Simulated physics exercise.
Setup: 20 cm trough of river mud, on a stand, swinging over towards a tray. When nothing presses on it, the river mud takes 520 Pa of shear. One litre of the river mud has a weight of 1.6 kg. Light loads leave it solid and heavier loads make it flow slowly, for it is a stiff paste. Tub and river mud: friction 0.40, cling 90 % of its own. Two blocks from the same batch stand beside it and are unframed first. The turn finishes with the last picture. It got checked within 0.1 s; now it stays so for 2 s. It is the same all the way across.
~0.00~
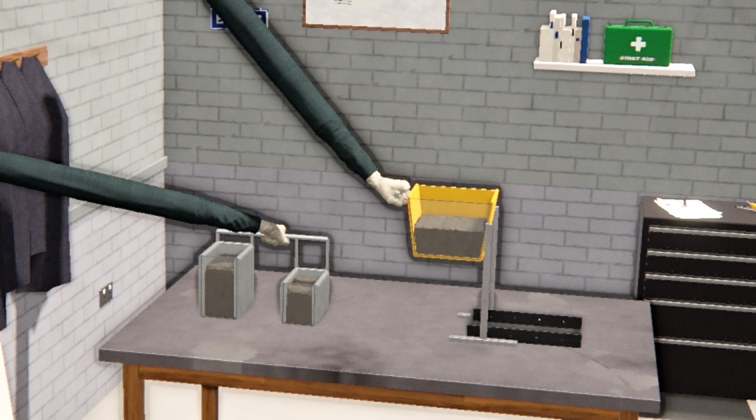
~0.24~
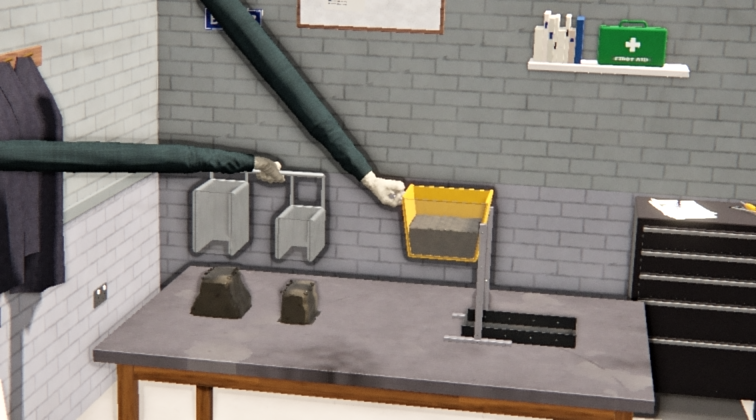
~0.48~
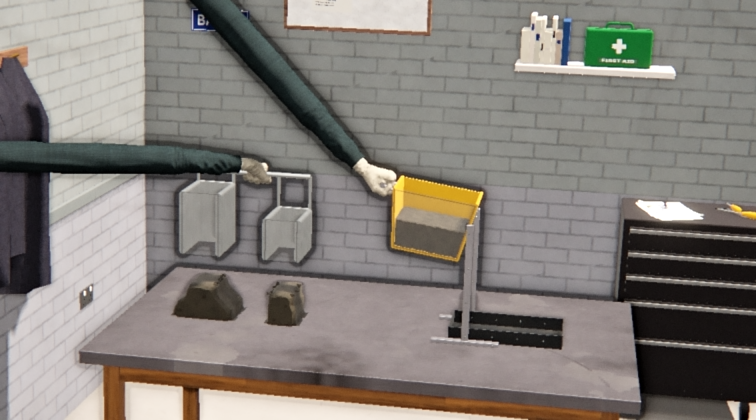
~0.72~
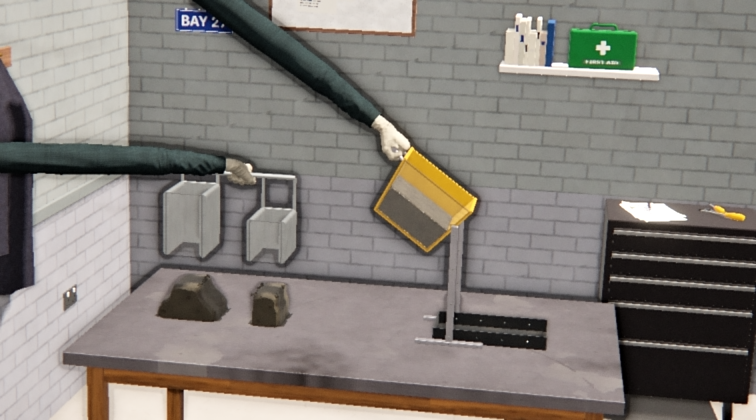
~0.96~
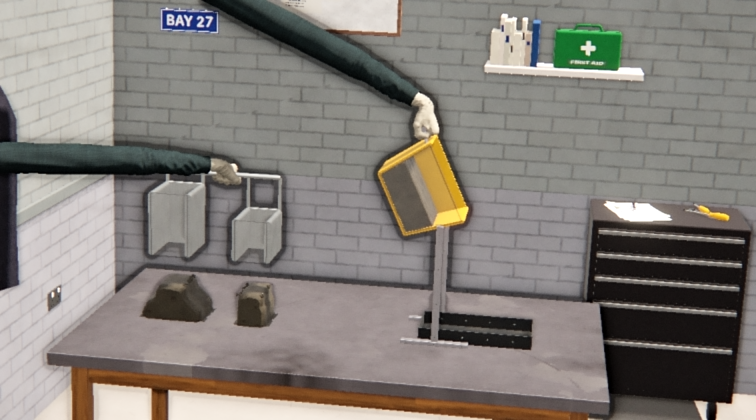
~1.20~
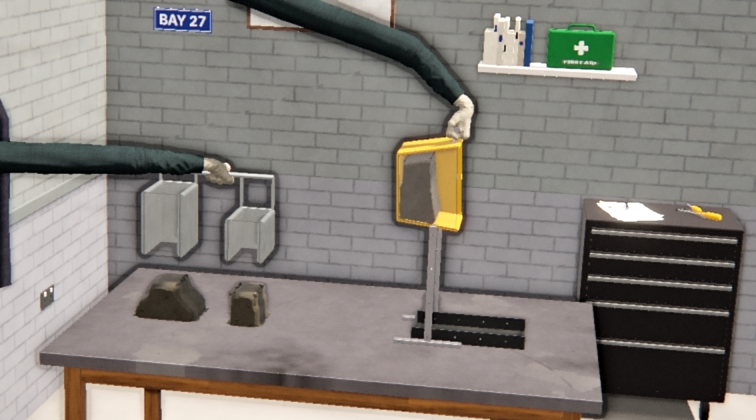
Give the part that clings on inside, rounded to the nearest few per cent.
The part that clings on inside is close to 66 %.
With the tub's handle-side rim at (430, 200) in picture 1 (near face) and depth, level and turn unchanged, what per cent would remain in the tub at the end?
About 100 % stays in the tub.
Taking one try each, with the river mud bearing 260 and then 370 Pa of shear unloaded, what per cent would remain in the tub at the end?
45 in a hundred, followed by 55 in a hundred.
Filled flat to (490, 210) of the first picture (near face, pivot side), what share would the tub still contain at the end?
I'd guess around 35 in a hundred.
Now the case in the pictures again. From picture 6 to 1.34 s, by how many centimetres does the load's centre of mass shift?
Looks like around 5 cm to me.
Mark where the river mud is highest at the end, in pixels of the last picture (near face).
Roughly at pixel (413, 197).
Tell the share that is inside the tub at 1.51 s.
It's something like 85 % of the original load.
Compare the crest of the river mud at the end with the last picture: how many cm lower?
13 cm.
By 1.34 s, the tub is at 88 degrees and holds 100 %.
By 1.51 s, the tub is at 88 degrees and holds 87 %.
By 1.68 s, the tub is at 88 degrees and holds 70 %.
By 1.85 s, the tub is at 88 degrees and holds 66 %.
By 3.20 s, at the end, the tub is at 88 degrees and holds 66 %.
